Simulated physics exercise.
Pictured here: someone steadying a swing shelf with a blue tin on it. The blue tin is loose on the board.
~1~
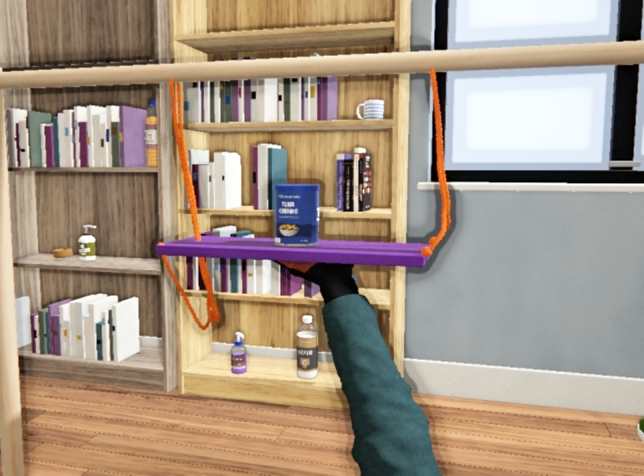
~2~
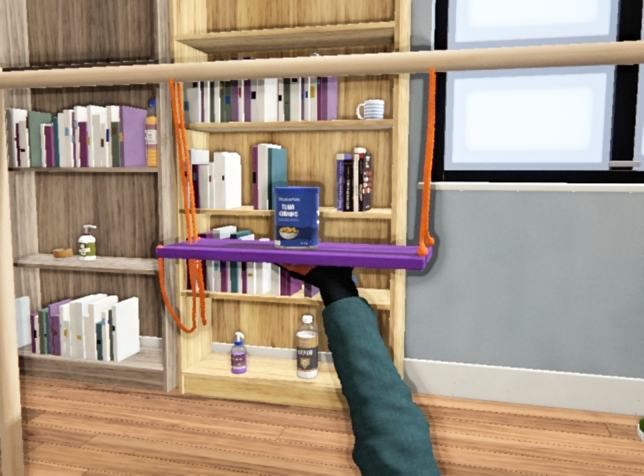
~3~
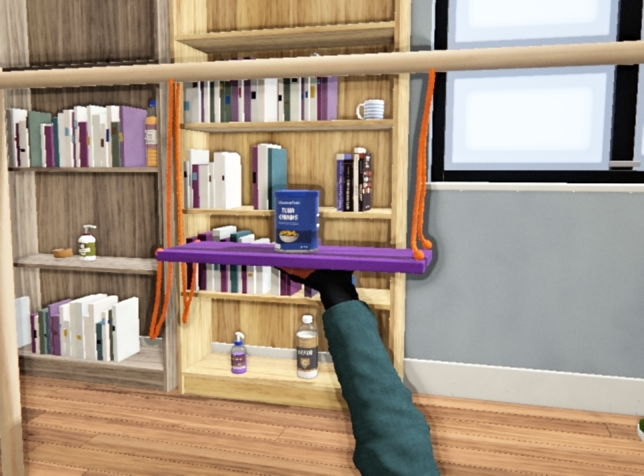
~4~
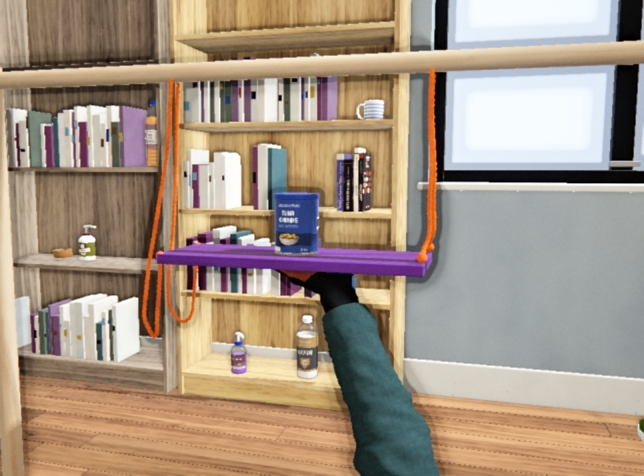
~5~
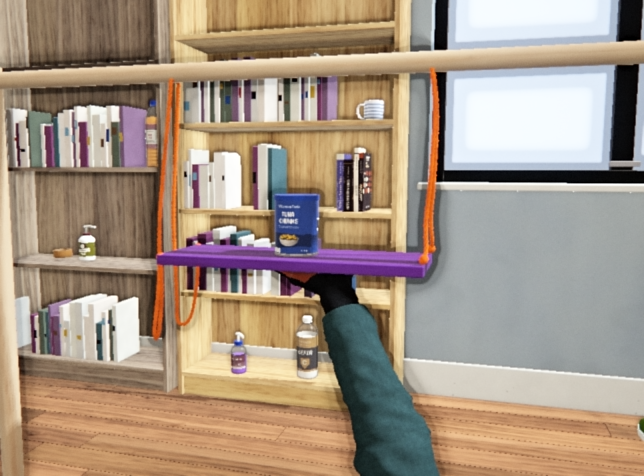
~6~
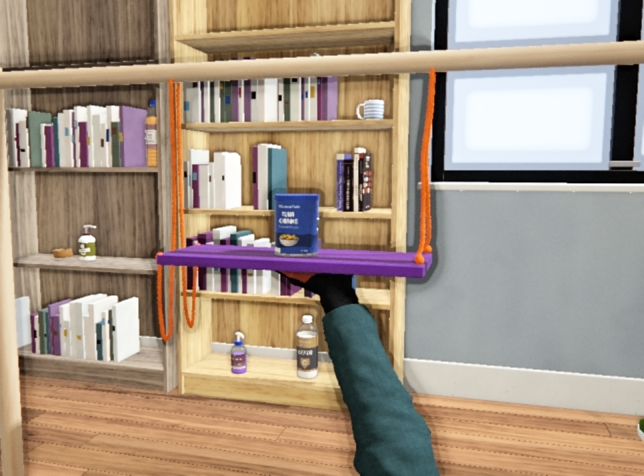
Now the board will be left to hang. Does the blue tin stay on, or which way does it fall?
It escapes at the left.
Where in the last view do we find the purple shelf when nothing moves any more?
Roughly at (396, 334).
Then, 0.60 s on from there, board tipped 44° down to the left; tin on the floor.
Then, 1.26 s on from there, board tipped 41° down to the left; tin on the floor.
In the end, board tipped 41° down to the left; tin on the floor. The blue tin slides off to the left.
